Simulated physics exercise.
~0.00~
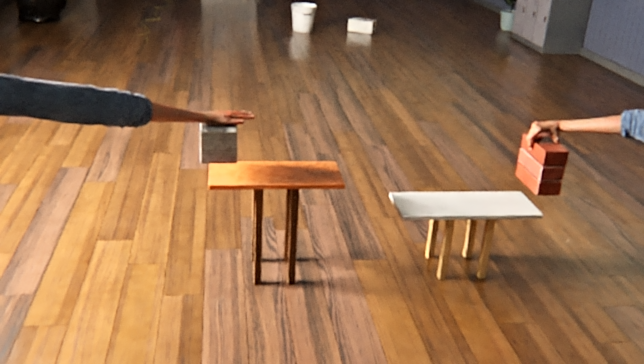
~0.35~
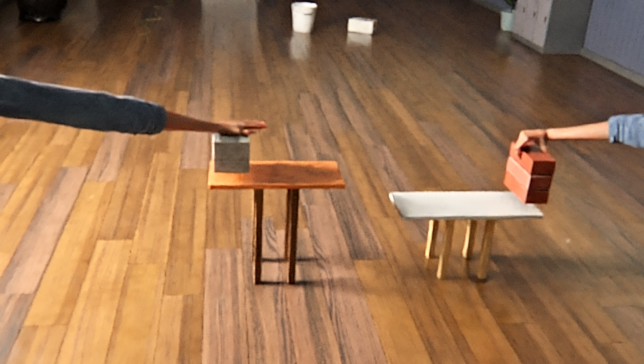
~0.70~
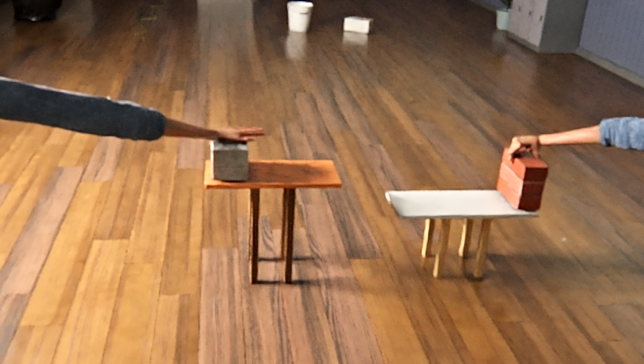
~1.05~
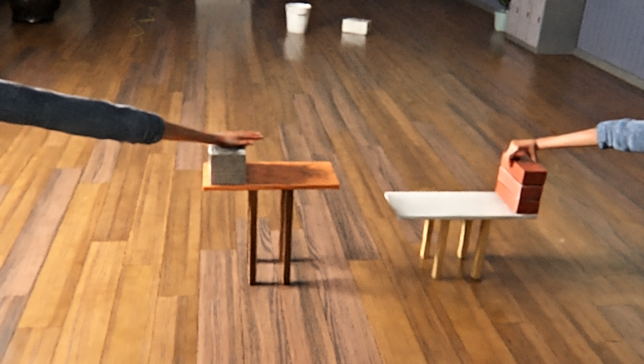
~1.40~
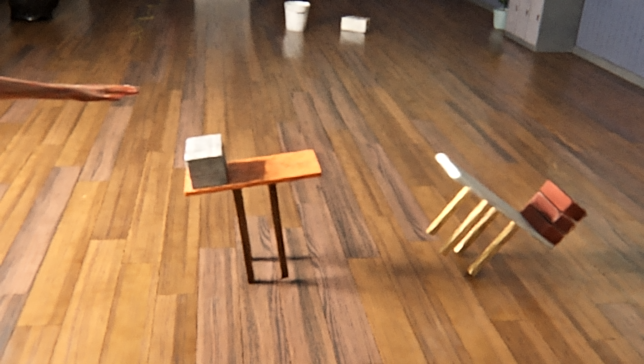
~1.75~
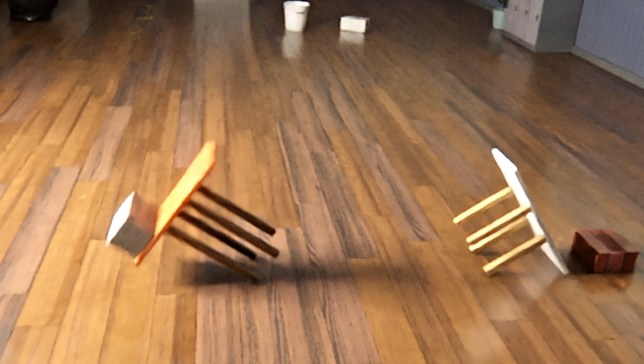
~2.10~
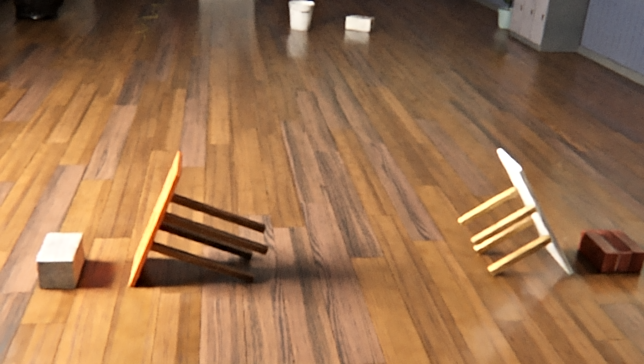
Two hands setting a grey block and red bricks on small tables' outer ends, then letting go, both tables toppling outward.
